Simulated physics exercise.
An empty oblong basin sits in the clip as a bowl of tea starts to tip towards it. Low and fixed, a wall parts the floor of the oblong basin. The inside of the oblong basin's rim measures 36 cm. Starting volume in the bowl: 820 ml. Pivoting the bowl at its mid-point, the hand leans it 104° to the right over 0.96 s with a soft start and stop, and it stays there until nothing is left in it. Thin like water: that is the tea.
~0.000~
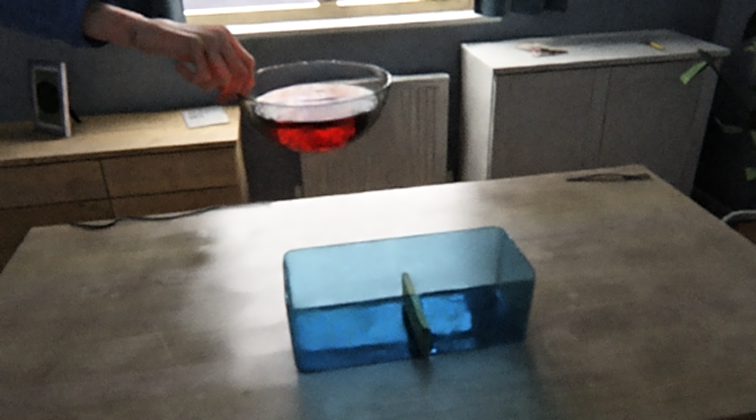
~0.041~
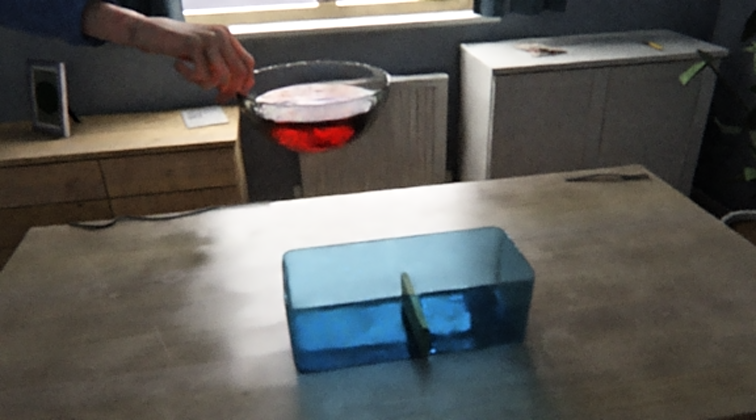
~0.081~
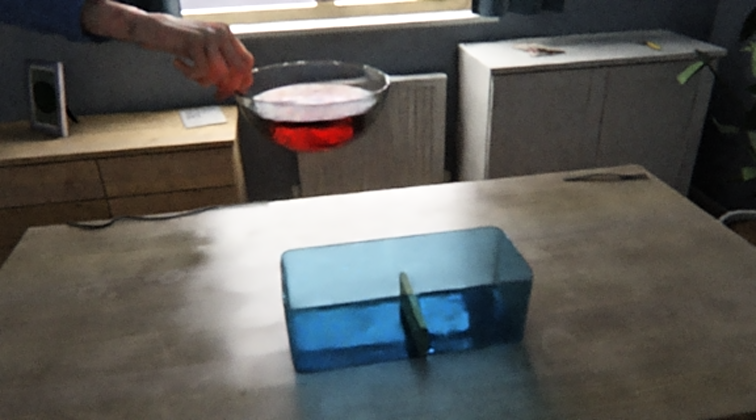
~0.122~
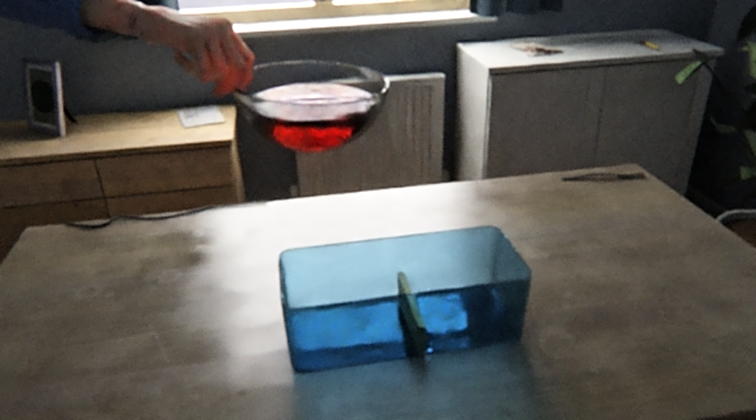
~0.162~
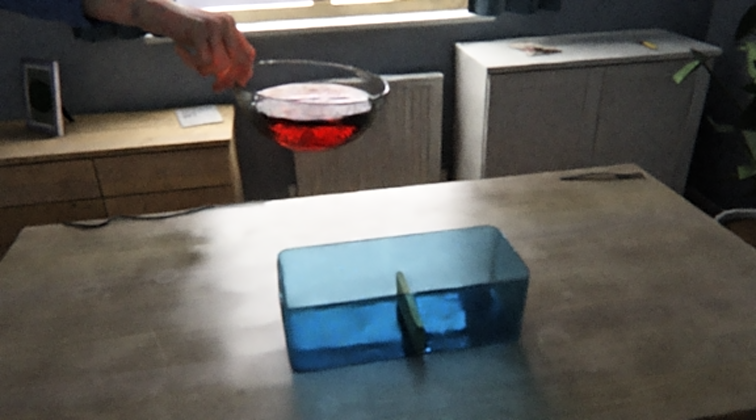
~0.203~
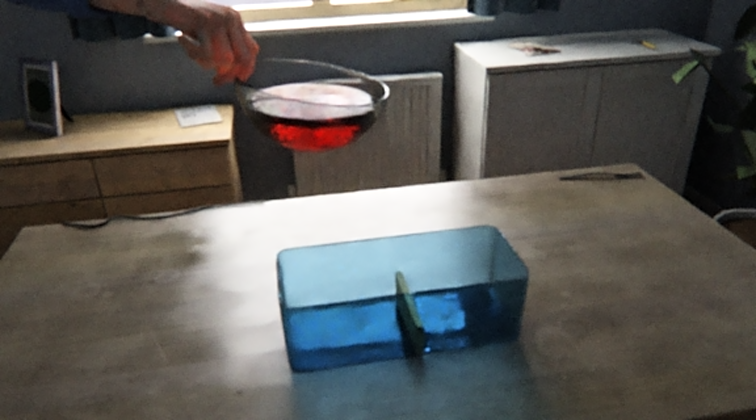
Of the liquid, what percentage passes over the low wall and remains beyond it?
The far part has about 74 per cent.
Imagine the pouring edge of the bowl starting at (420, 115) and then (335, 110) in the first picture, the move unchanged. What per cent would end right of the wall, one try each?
85 per cent first, 5 per cent second.
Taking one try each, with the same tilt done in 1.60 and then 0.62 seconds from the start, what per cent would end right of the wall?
In turn about 85 and 65 per cent.
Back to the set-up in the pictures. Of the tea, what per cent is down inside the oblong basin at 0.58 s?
3 %, give or take.
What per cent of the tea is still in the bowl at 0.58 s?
Some 42 % of it is still there.
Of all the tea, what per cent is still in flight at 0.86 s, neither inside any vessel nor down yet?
About 16 per cent.
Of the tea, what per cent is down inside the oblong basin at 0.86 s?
About 84 %.
By 0.58 s the tilt is 69° and 41 per cent is still to pour, 0 is left of the wall and 3 right of it.
By 0.86 s the tilt is 101° and 1 per cent is still to pour, 12 is left of the wall and 72 right of it.
By 1.15 s the tilt is 104° and 0 per cent is still to pour, 24 is left of the wall and 73 right of it.
By 1.46 s the tilt is 104° and 0 per cent is still to pour, 24 is left of the wall and 74 right of it.
At rest 24 per cent lies left of the wall, 74 right of it and 2 outside.
